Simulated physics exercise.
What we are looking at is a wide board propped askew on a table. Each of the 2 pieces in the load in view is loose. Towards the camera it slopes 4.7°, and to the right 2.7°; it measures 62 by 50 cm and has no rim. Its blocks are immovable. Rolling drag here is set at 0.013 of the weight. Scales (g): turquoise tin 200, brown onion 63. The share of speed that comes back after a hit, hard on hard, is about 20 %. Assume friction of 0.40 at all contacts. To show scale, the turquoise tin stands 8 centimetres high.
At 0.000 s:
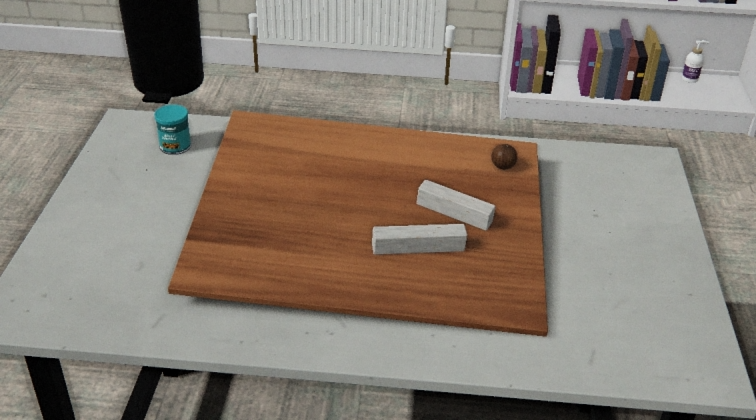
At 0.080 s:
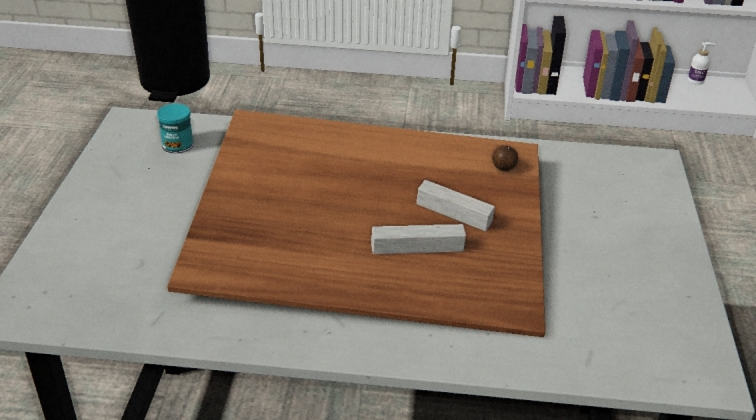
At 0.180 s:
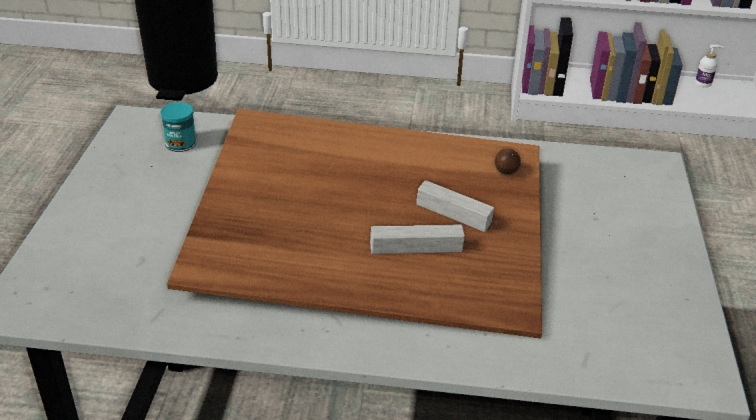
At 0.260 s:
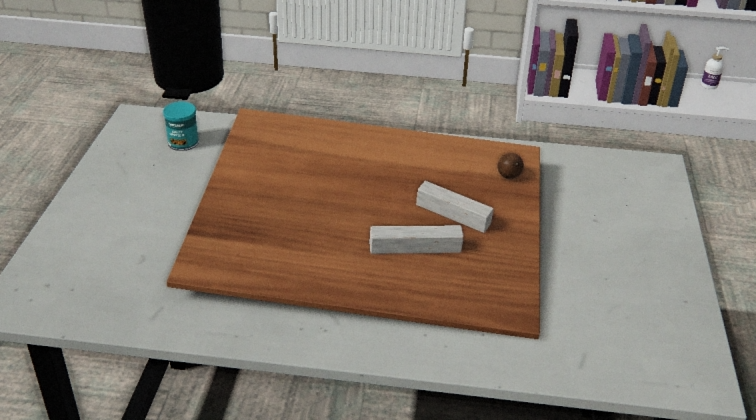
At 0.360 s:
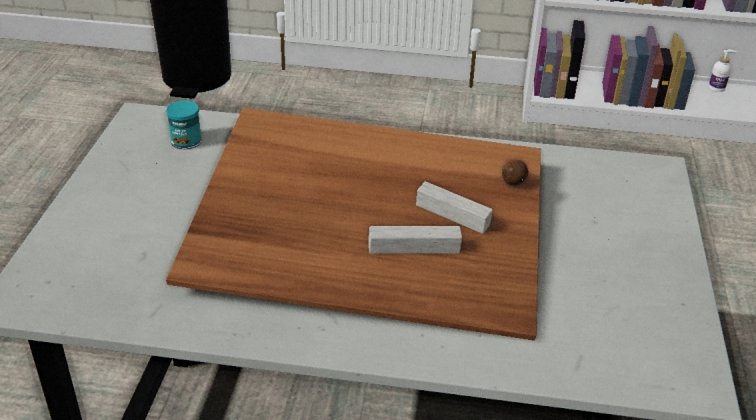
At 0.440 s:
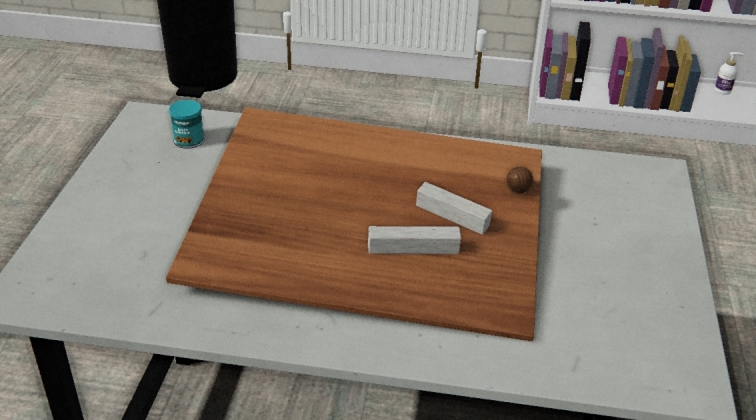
A wide brown wooden board lies tilted on a pale grey table, seen from above and in front, with a radiator and a white bookshelf behind. Two whitish blocks sit right of the board's centre, a small round brown onion near its far right corner, and a turquoise tin on the left. The onion rolls slowly nearer and slightly right, while the camera drifts slightly.
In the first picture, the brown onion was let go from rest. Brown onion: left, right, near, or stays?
My guess is it leaves at the right.
By 0.74 s, it has gone over the right edge; brown onion near (545, 215).
By 0.94 s, it has gone over the right edge; brown onion near (574, 259).
When it is over (1.2 s), it has gone over the right edge; turquoise tin within 8 cm of the start.
